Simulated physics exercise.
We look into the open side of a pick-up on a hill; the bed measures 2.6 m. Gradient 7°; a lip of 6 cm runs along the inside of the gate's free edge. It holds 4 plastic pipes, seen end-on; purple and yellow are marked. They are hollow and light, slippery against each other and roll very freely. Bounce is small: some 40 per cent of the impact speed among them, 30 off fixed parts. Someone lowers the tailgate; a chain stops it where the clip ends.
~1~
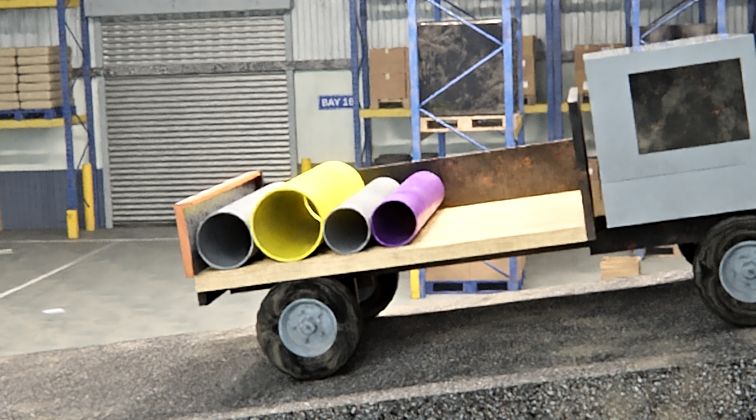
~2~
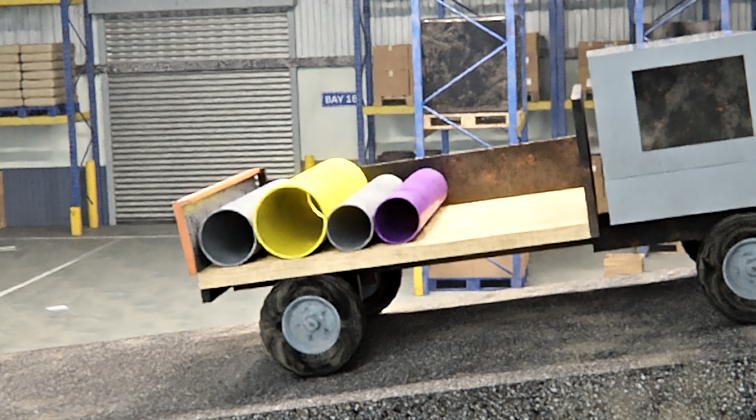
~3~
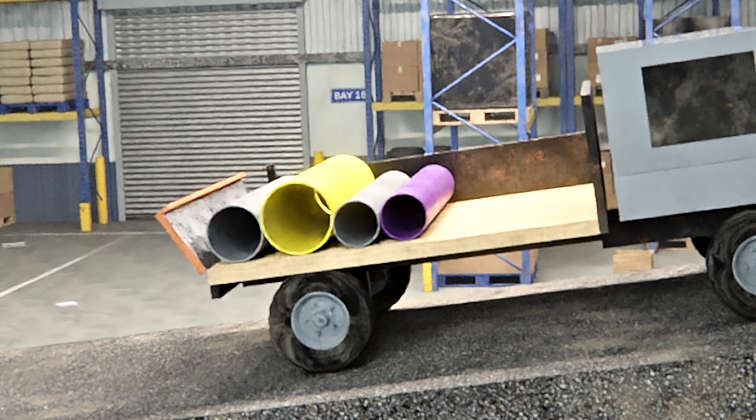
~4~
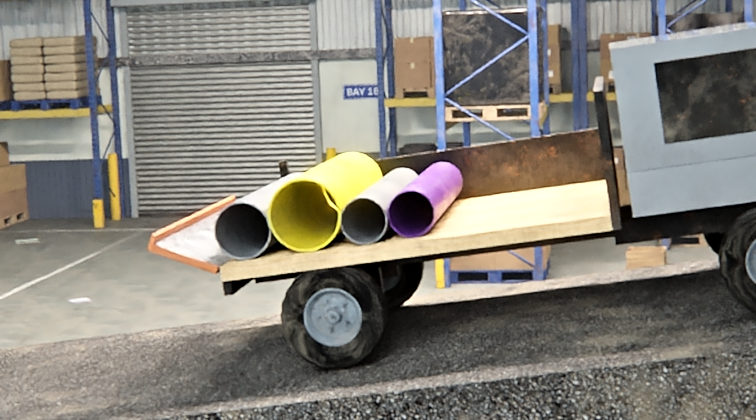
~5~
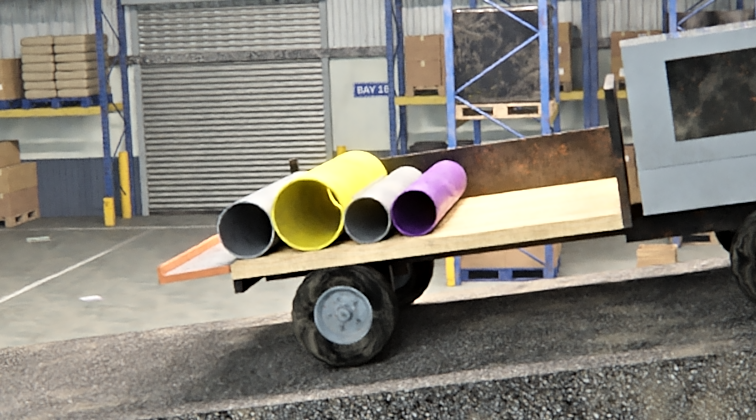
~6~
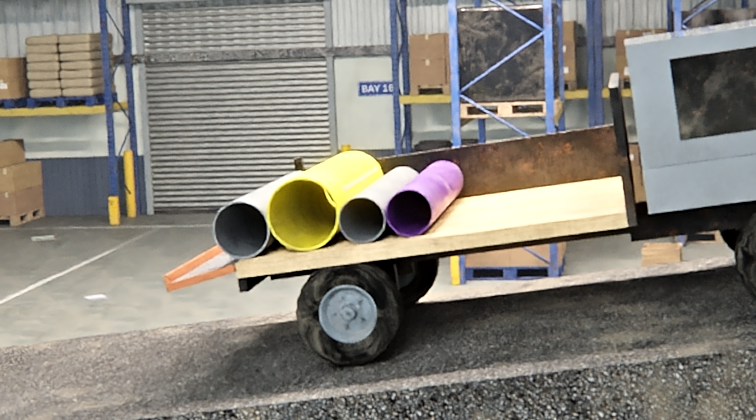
A grey-cabbed pick-up stands on a dark slope, facing uphill to the right, seen from its open side in a warehouse with racks and a shutter behind. Four hollow pipes, grey, yellow, grey and purple from left to right, lie side by side near the orange-edged tailgate. The tailgate swings down to the left past level, the pipes shift slightly towards it, and the camera drifts gently left.
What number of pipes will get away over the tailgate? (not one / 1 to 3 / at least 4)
Out of 4: At least 4.
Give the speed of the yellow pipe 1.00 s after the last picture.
Roughly 1.0 m/s.
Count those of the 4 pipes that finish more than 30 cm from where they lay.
The count is 4.
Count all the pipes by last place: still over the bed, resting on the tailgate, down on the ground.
0, 0 and 4.
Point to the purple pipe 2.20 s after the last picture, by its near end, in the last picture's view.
At about (147, 263).
Then, 1.0 s past the sixth picture, purple is on the bed, 55 cm short of the hinge, rolling left; yellow is on the gate, 20 cm past the hinge, rolling left; 1 gone off the back.
Then, 2.2 s past the sixth picture, purple is dropping off the gate; yellow is off the vehicle; 4 gone off the back.
Finally (6.0 s after the last picture), purple is off the vehicle; yellow is off the vehicle; 4 gone off the back.
